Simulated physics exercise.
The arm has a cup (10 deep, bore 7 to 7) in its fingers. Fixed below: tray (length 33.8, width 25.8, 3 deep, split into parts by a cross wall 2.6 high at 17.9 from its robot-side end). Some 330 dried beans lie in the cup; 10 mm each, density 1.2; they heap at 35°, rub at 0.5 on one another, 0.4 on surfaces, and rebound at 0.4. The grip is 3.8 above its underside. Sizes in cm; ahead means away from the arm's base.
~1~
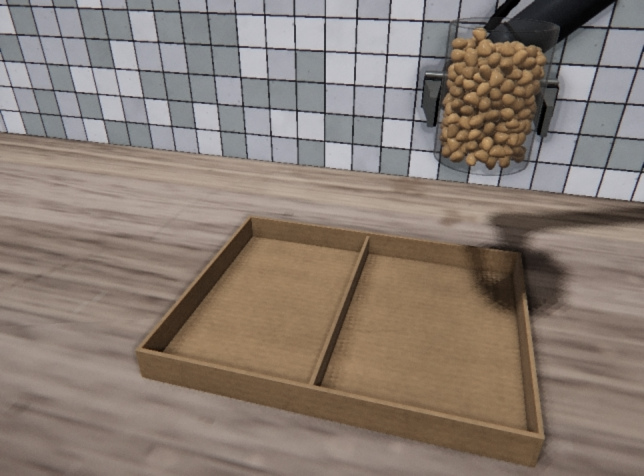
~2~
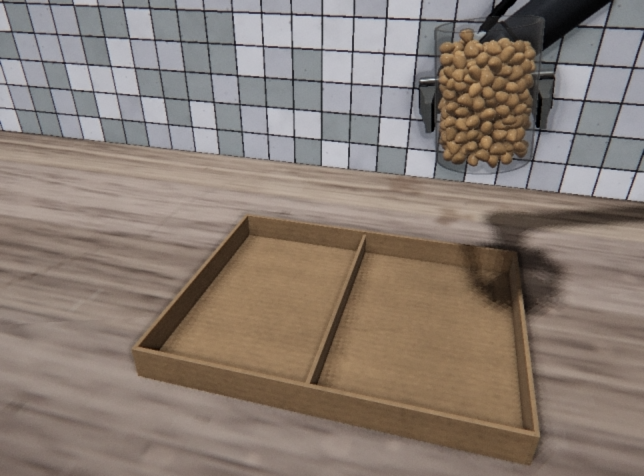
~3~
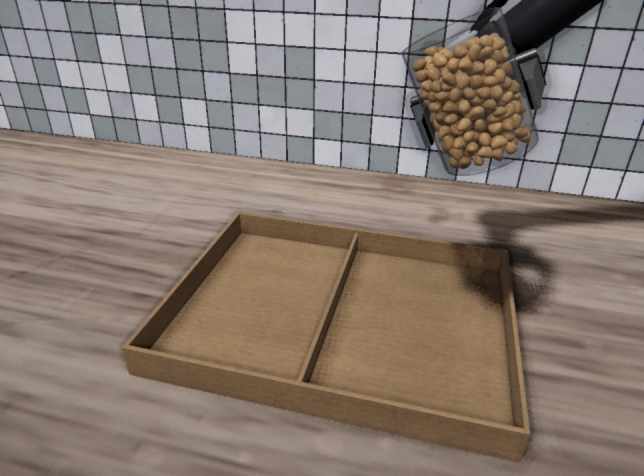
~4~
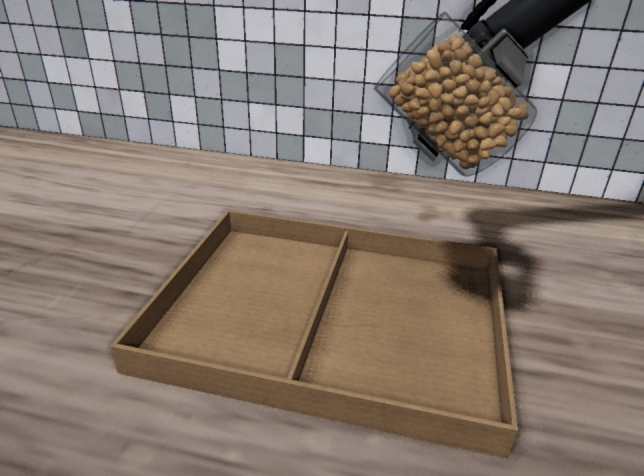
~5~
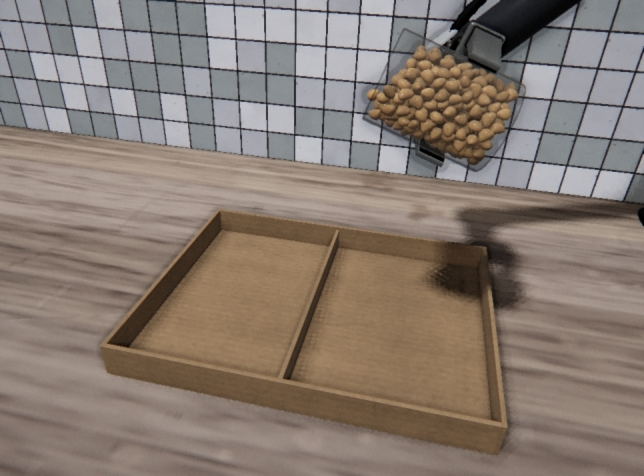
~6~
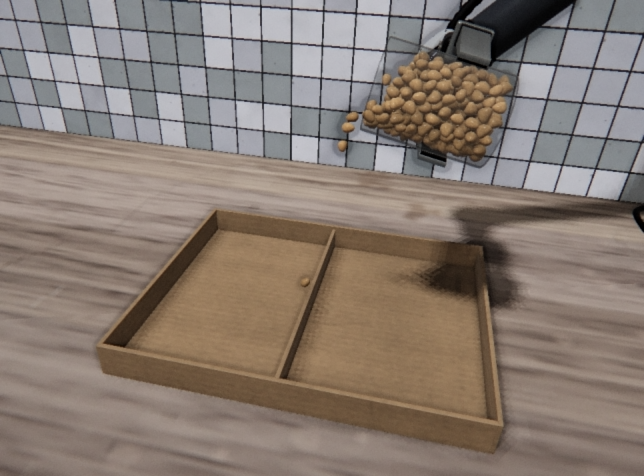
We see a dark robot arm holding a clear cup heaped with tan beans above a divided wooden tray; it steadily tilts the cup toward the left until a few beans spill out, one appearing over the tray.
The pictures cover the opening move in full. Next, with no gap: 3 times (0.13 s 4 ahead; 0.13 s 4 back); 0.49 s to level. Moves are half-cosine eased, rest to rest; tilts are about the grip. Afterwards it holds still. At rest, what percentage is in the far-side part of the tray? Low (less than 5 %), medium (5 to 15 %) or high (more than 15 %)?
Share in the far-side part of the tray: High (more than 15 %).
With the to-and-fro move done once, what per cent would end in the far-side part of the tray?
Then about 20 per cent.
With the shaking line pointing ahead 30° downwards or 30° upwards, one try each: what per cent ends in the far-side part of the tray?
About 15 and 50 per cent.
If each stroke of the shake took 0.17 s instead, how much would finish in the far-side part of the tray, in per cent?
It would be near 20 per cent.
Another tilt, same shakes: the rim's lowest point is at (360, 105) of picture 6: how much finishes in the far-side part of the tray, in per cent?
About 15 per cent.
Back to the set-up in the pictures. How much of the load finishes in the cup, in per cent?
Some 50 per cent.
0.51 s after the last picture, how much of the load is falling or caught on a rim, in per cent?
Roughly 12 per cent.
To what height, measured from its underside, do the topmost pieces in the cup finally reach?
Roughly 7.0 cm.
Then, 0.51 s later, tilted 78° forward, highest piece 25 above the table; 209 in the cup, 59 in the far-side part, 20 in the robot-side part, 39 in flight or on a rim.
Then, 1.02 s later, tilted 41° forward, highest piece 26 above the table; 160 in the cup, 113 in the far-side part, 54 in the robot-side part.
Then, 1.47 s later, level, highest piece 26 above the table; 160 in the cup, 113 in the far-side part, 54 in the robot-side part.
Then, 2.52 s later, level, highest piece 26 above the table; 160 in the cup, 113 in the far-side part, 54 in the robot-side part.
At rest, 160 in the cup, 113 in the far-side part, 54 in the robot-side part. That is 35 % in the far-side part of the tray.
